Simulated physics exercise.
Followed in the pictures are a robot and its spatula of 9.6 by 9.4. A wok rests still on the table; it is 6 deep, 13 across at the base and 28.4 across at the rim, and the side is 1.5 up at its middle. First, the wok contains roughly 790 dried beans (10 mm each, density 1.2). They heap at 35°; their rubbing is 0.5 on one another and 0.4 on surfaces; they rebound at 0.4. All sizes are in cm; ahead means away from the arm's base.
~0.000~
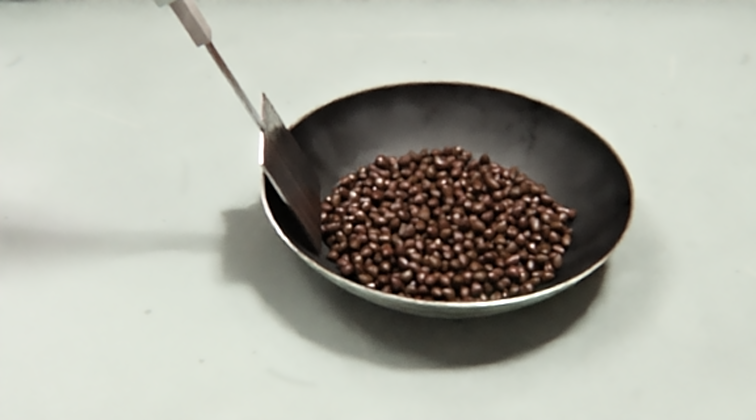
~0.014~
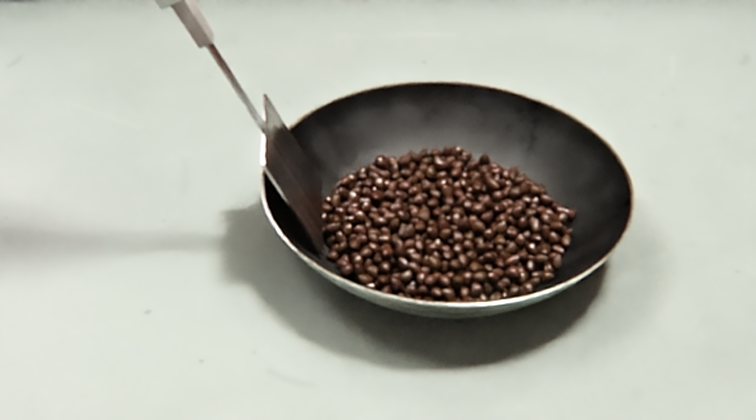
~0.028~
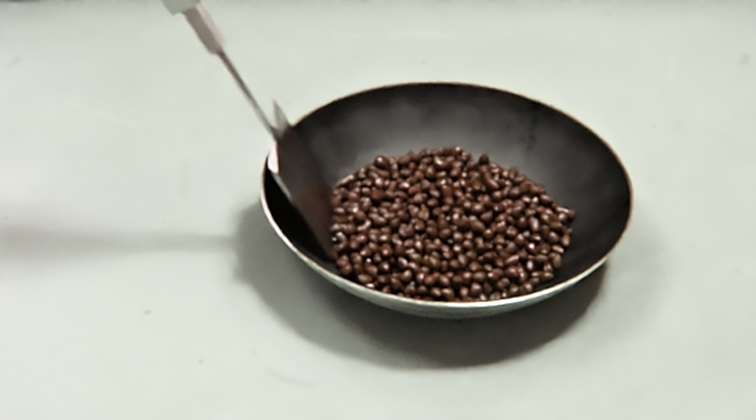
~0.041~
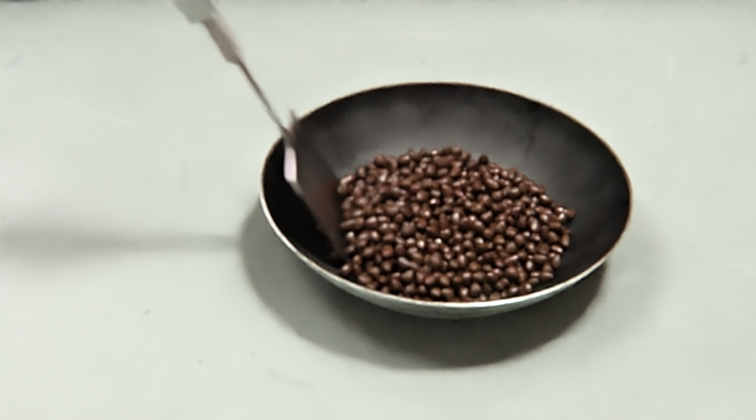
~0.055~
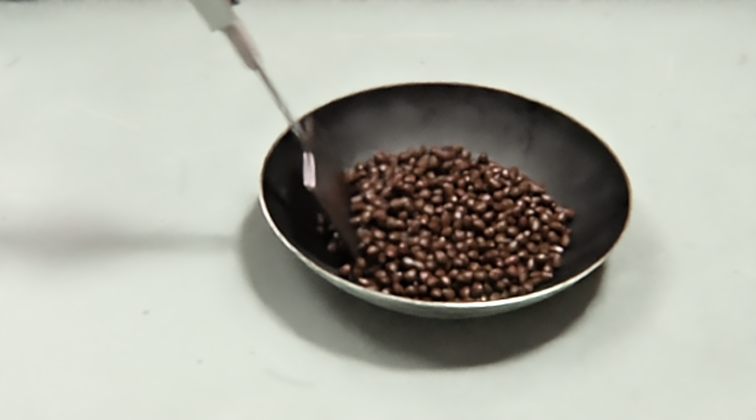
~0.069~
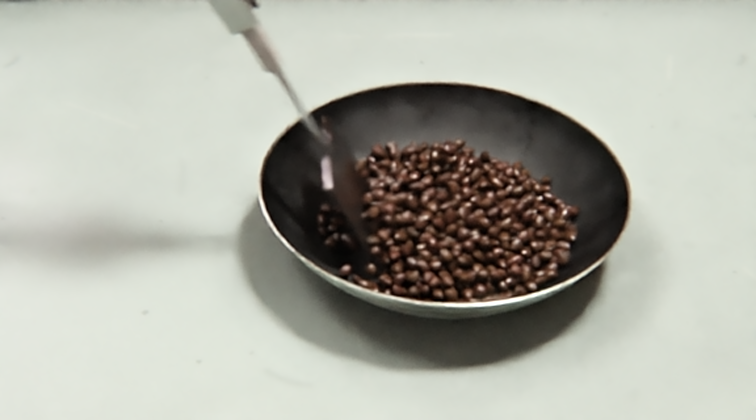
On a pale green tabletop, a metal spatula moving slowly rightward into a dark wok of glossy brown beans, nudging the pile's left edge.
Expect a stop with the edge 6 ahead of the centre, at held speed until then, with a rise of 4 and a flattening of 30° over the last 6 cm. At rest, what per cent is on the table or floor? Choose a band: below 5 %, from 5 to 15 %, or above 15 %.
From 5 to 15 %.
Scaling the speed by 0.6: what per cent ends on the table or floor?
About 0 per cent.
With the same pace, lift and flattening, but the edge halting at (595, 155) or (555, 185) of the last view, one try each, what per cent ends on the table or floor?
40 % and 25 %.
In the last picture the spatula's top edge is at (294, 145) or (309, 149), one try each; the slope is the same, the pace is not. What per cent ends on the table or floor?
Estimates: About 0 %, about 0 %.
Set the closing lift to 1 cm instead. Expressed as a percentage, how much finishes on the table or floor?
Result: Approx. 5 %.
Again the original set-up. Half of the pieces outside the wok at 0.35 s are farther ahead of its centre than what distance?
Roughly 20 cm.
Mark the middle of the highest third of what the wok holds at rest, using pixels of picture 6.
It is centred near (567, 203).
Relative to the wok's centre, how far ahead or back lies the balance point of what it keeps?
About 5.5 cm ahead.
By 0.10 s, sloping 63°, highest piece 10 above the table; 788 in the wok.
By 0.14 s, sloping 52°, highest piece 17 above the table; 786 in the wok, 2 on the blade or in flight.
By 0.35 s, sloping 33°, highest piece 32 above the table; 732 in the wok, 31 on the table or floor, 25 on the blade or in flight.
By 1.40 s, sloping 33°, highest piece 7 above the table; 729 in the wok, 59 on the table or floor.
Final count, 729 in the wok, 59 on the table or floor. That is 7 % on the table or floor.
